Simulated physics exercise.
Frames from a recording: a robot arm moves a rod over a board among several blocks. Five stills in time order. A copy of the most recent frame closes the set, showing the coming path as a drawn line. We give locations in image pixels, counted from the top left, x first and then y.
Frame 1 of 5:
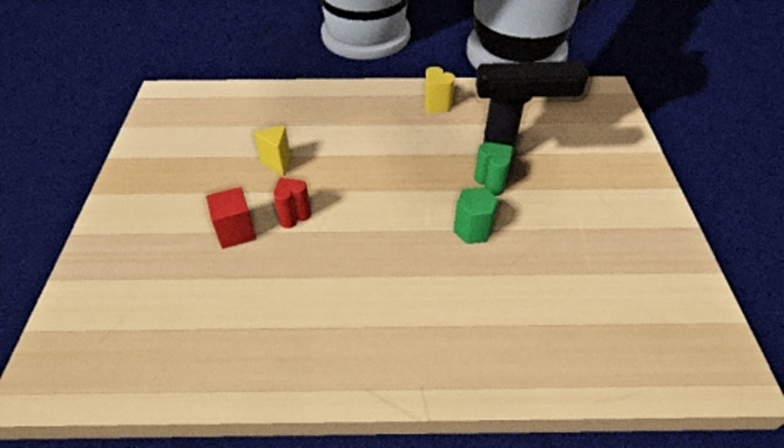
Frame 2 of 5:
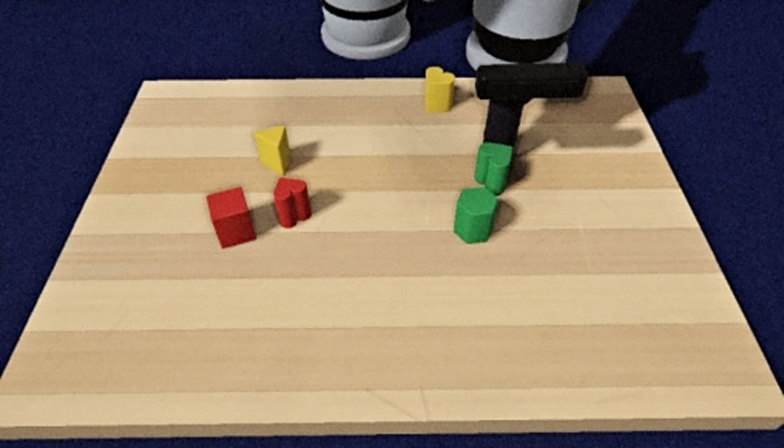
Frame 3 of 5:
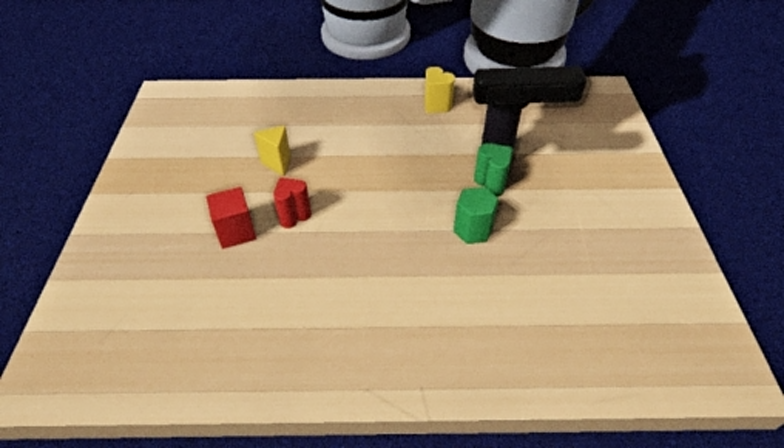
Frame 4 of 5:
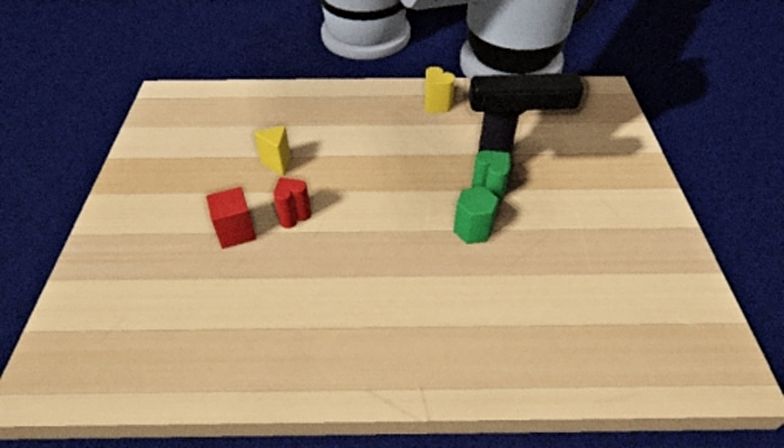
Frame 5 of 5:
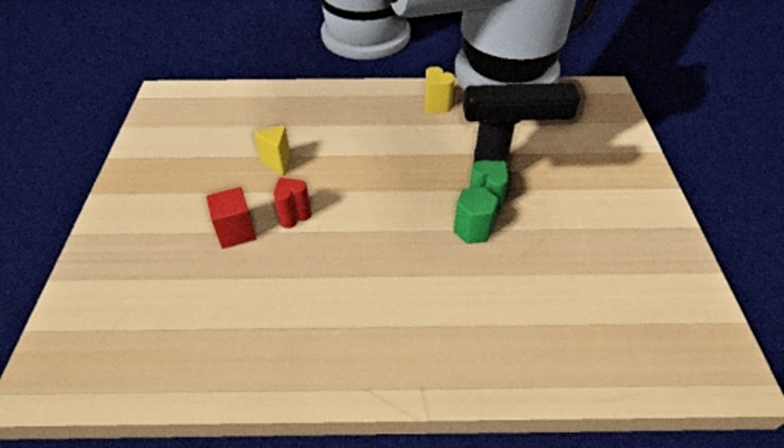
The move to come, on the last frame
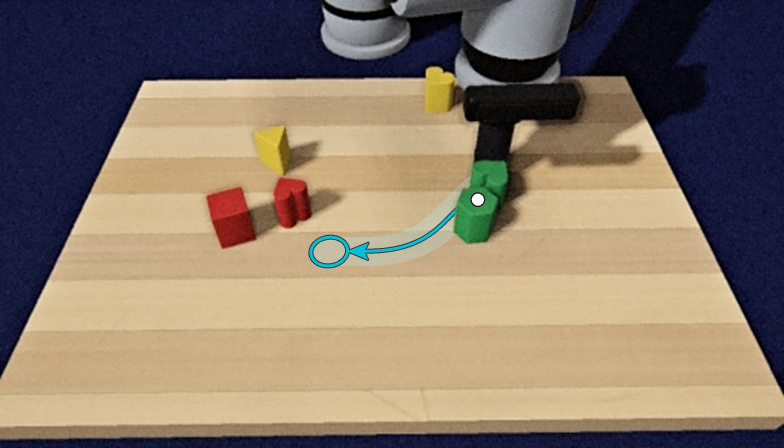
A robot arm at the top right lowers a black rod slightly down the board, nudging the green heart block a short way toward the green hexagon just below it. The striped wooden board lies on a dark blue surface, seen from above at an angle by a still camera. A yellow heart block near the top, a yellow triangle, a red heart and a red block at left stay put.
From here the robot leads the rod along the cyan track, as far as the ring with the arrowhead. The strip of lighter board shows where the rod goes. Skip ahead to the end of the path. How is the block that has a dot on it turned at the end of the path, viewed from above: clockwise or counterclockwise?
It spins clockwise.
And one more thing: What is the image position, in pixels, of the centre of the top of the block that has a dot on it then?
The block that has a dot on it ends near (480, 218).
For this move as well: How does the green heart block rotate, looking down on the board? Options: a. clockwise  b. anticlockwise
b (anticlockwise)
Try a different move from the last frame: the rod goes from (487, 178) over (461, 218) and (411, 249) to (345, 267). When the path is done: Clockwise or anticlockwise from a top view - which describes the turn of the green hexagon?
Its spin: Clockwise.
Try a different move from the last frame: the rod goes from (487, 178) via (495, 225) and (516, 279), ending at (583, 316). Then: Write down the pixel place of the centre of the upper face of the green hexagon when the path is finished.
It should be at (458, 237) by then.
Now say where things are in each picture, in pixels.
Lower end of the rod at (497, 152), tops of blocks, red heart block at (288, 186), green hexagon at (478, 200), green heart block at (497, 152), in the first frame.
Rod at (498, 149), blocks as before, in the second frame.
Rod at (496, 153), blocks as before, in the third frame.
Rod at (493, 159), green heart block at (495, 160), in the fourth frame.
Rod at (493, 170), red heart block at (288, 186), green hexagon at (478, 200), green heart block at (493, 170), in the fifth frame.
The drawn path runs from (487, 178) via (451, 215) and (400, 248), ending at (329, 251); the dot is on the green hexagon.
What follows on the original path. One third of the way, rod at (452, 205); green hexagon at (480, 218), turned 30° clockwise; green heart block at (492, 193), turned 45° anticlockwise.
Two thirds of the way, rod at (398, 238); green hexagon at (480, 218), turned 30° clockwise; green heart block at (492, 193), turned 45° anticlockwise.
At the end, rod at (328, 241); red heart block not moved; green hexagon at (480, 218), turned 30° clockwise; green heart block at (492, 193), turned 45° anticlockwise.
